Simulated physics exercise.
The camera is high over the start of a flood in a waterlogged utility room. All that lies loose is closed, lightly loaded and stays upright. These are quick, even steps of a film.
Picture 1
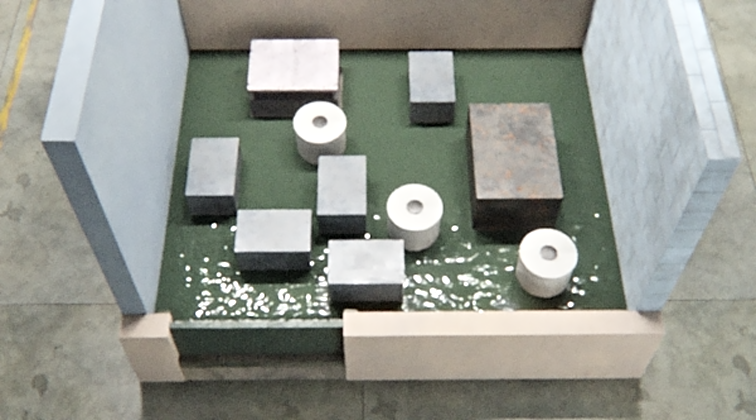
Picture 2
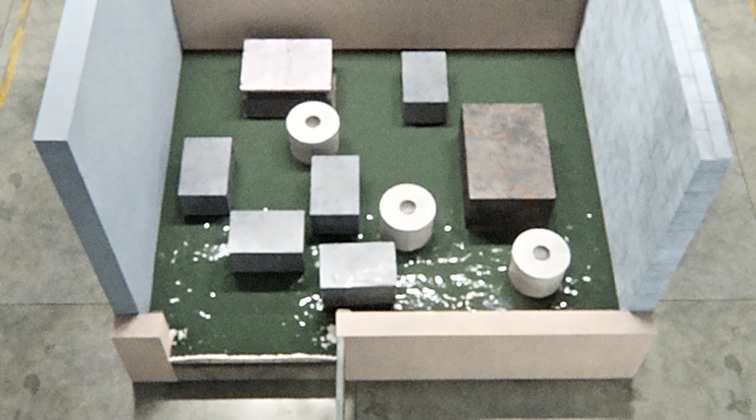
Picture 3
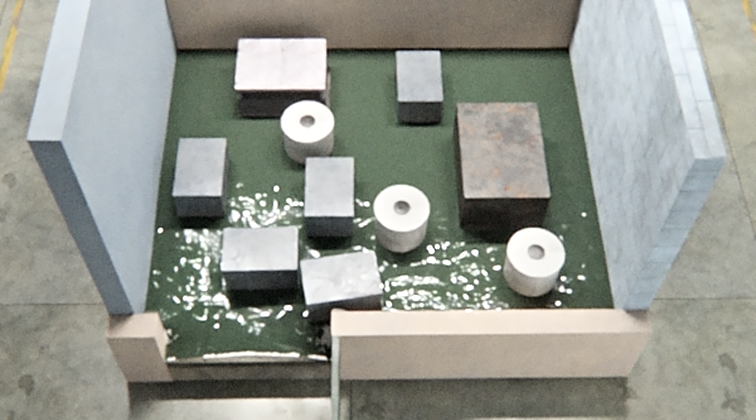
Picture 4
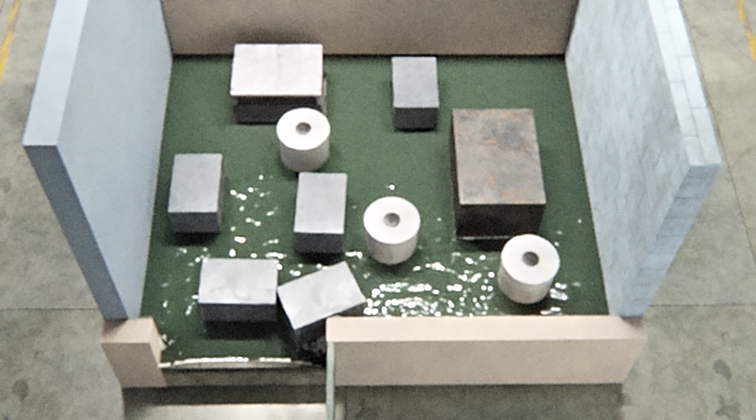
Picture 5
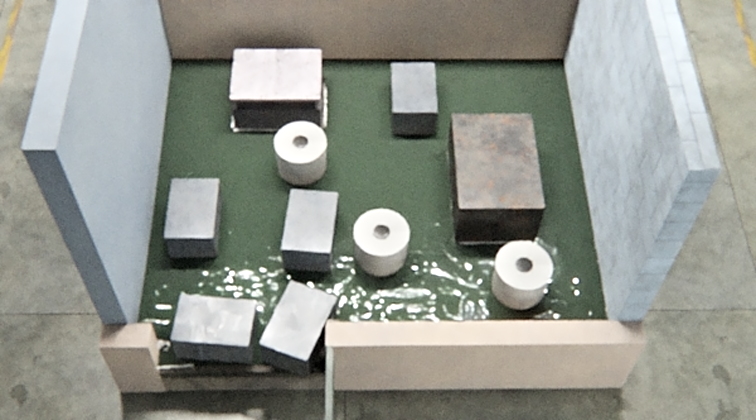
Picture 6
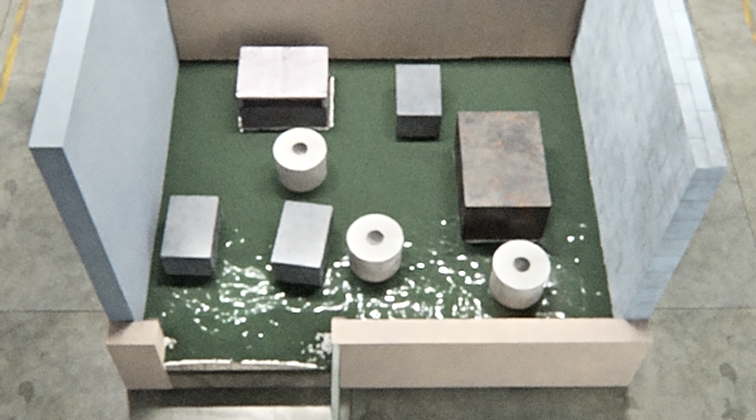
Grey blocks drifted toward the gap in the front wall of a water-filled box, two slipping out of sight there, while white cylinders and other blocks behind them shifted slightly forward.
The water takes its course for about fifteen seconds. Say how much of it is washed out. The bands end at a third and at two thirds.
It is two thirds or more.
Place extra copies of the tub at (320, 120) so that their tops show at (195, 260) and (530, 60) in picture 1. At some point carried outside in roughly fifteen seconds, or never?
One after the other: Gone, no.
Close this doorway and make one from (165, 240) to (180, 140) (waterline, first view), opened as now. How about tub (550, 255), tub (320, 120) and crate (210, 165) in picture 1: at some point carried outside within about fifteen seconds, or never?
As listed: Inside, out, washed out.
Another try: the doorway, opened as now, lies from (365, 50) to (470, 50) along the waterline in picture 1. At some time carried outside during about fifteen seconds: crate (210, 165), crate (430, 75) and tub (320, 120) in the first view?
As listed: Inside, gone, washed out.
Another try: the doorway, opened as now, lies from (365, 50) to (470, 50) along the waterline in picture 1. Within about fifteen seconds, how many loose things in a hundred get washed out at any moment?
Close to 50 %.
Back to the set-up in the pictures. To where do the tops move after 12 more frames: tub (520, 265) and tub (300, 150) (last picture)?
At about (355, 294) and (218, 268).
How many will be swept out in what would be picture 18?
The number is 5.
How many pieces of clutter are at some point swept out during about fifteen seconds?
The number is 8.
A moment on, 2 of 8 are out; 6 afloat.
Next, 5 of 8 are out; 3 afloat.
Later, 8 of 8 are out; 0 afloat.
In the end, 8 of 8 are out; 0 afloat.
